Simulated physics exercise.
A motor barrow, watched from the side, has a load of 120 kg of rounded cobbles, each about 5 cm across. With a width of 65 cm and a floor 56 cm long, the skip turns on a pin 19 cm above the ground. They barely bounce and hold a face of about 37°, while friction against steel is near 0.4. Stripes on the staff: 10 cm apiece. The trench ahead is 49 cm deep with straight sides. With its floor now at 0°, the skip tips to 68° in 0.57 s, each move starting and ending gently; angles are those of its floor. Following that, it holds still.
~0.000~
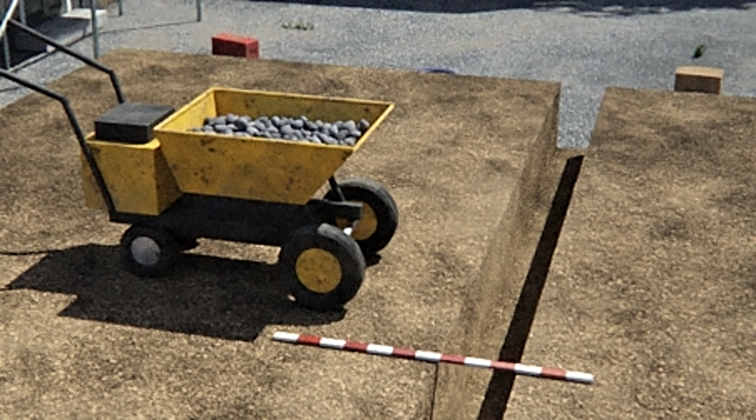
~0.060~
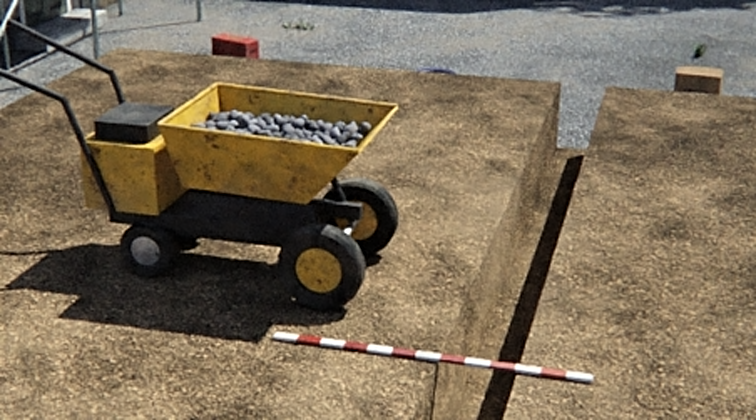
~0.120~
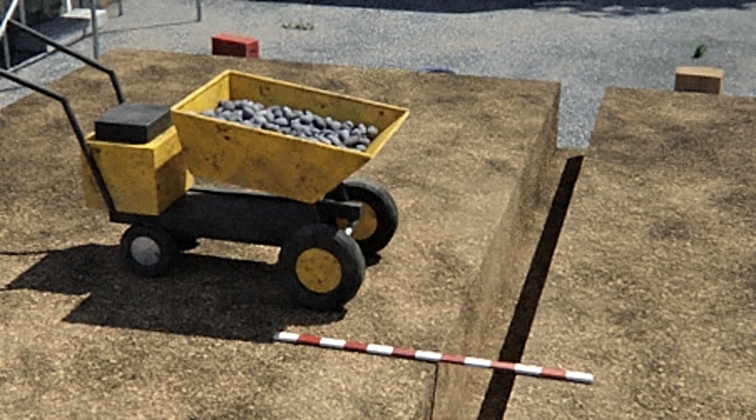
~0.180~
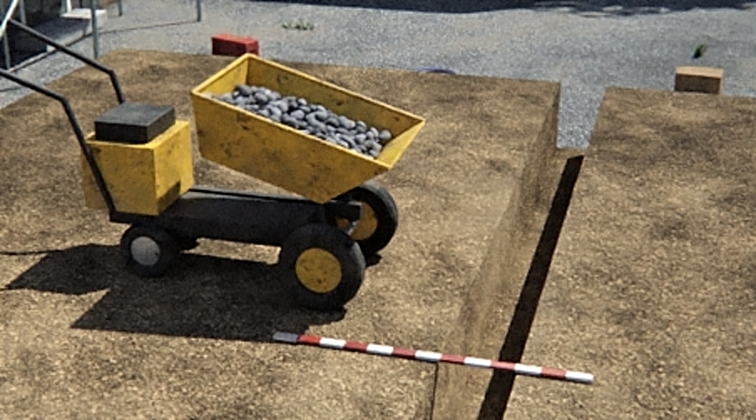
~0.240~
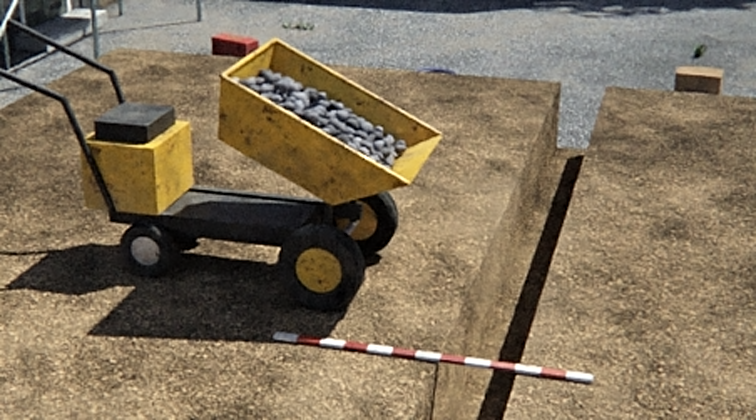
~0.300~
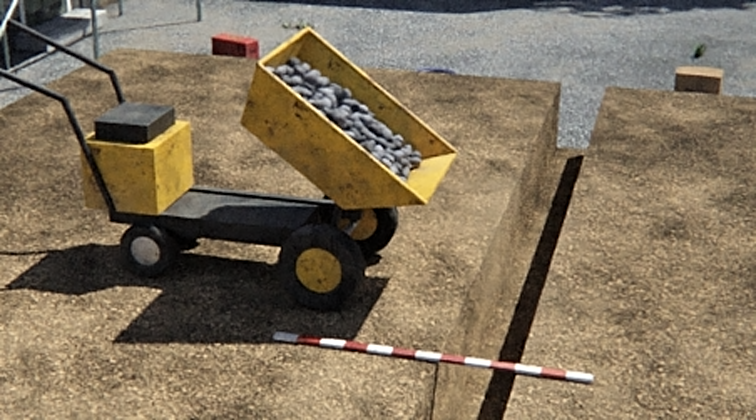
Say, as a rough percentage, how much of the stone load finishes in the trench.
Roughly 56 out of 100.
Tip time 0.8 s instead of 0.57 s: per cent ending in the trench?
75 %.
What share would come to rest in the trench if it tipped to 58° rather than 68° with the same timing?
Roughly 55 percent.
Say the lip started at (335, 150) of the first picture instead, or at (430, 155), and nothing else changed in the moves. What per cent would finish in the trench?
First place roughly 75%, second roughly 5%.
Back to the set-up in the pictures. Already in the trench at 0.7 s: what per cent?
About 20 per cent by then.
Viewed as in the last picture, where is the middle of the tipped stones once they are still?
The resting stones are centred at roughly (528, 374).
After 0.4 s the floor is at 58°; 100 % in the skip; the foremost stones are at (438, 212).
After 0.7 s the floor is at 68°; 80 % in the skip, 20 % in the trench; the foremost stones are at (532, 302).
After 1.0 s the floor is at 68°; 14 % in the skip, 42 % in the trench, 45 % past the trench; the foremost stones are at (731, 326).
After 3.0 s the floor is at 68°; 0 % in the skip, 56 % in the trench, 44 % past the trench; the foremost stones are past the picture's edge.
